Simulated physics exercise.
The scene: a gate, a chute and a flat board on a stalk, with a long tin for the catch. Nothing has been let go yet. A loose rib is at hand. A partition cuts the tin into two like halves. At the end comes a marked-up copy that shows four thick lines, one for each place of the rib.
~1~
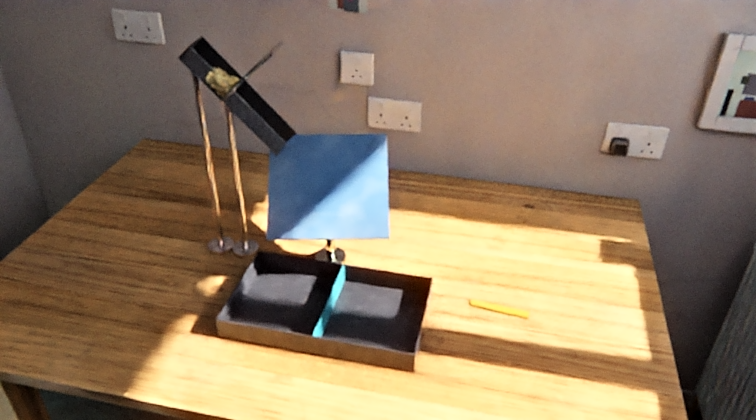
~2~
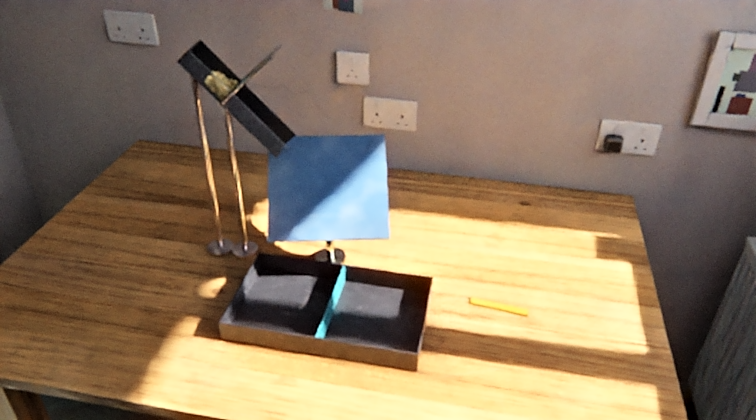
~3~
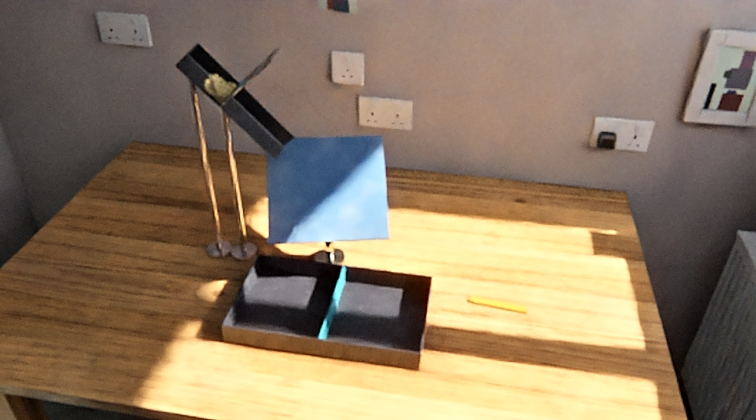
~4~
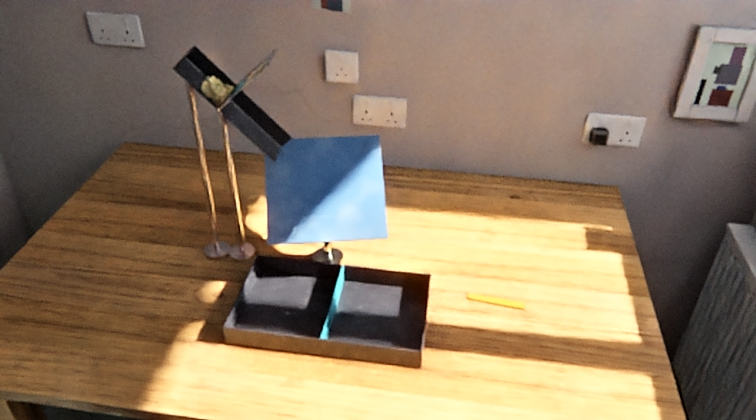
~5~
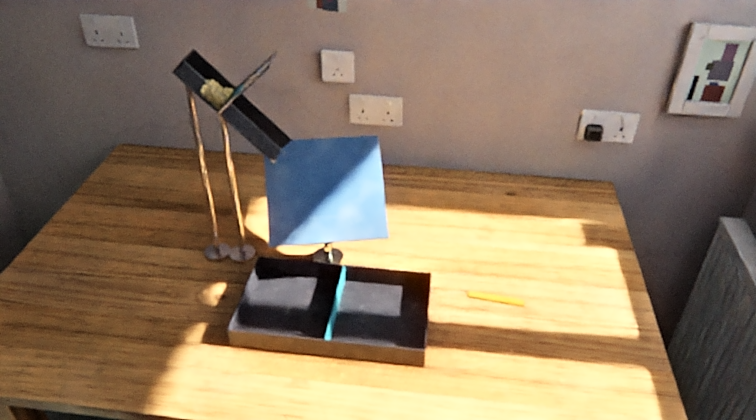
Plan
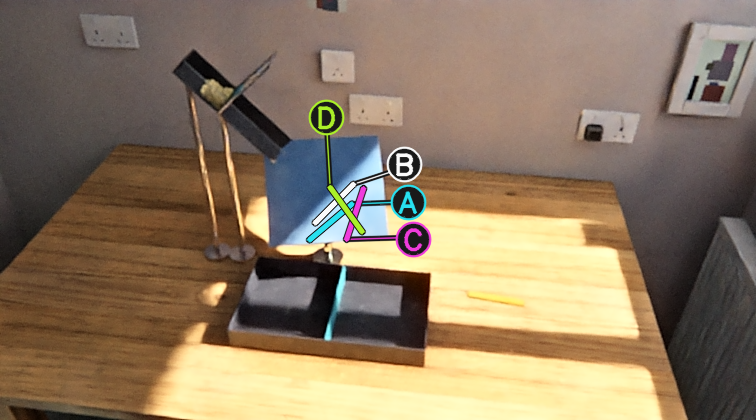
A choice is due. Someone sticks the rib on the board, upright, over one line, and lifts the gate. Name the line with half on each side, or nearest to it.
C.
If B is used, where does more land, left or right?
More lands on the left.
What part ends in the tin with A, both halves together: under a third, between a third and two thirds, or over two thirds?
It is over two thirds.
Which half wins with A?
Left.
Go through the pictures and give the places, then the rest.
The first picture shows load behind the gate (223, 79), soya beans; lip of the chute (281, 149), sloping fairly steeply.
The second picture shows middle of the board (328, 186), tilted fairly steeply; middle of its low edge (329, 240); of its high edge (327, 136).
The third picture shows front corners of the tin (222, 325) and (420, 353); front end of its middle wall (319, 339); gate still shut (240, 87).
The fourth picture shows middle of the load (217, 88); lip (278, 155).
The fifth picture shows middle of the load (217, 91); lip (278, 157).
On the marked copy, line A from (352, 204) to (309, 239); line B from (353, 184) to (315, 222); line C from (363, 188) to (346, 239); line D from (330, 187) to (362, 231).
For line A, of what is caught, the larger part in the left half, roughly a quarter in the right.
For line B, of what is caught, the larger part in the left half, roughly a quarter in the right.
For line C, of what is caught, roughly half in the left half, roughly half in the right.
For line D, of what is caught, roughly a quarter in the left half, the larger part in the right.
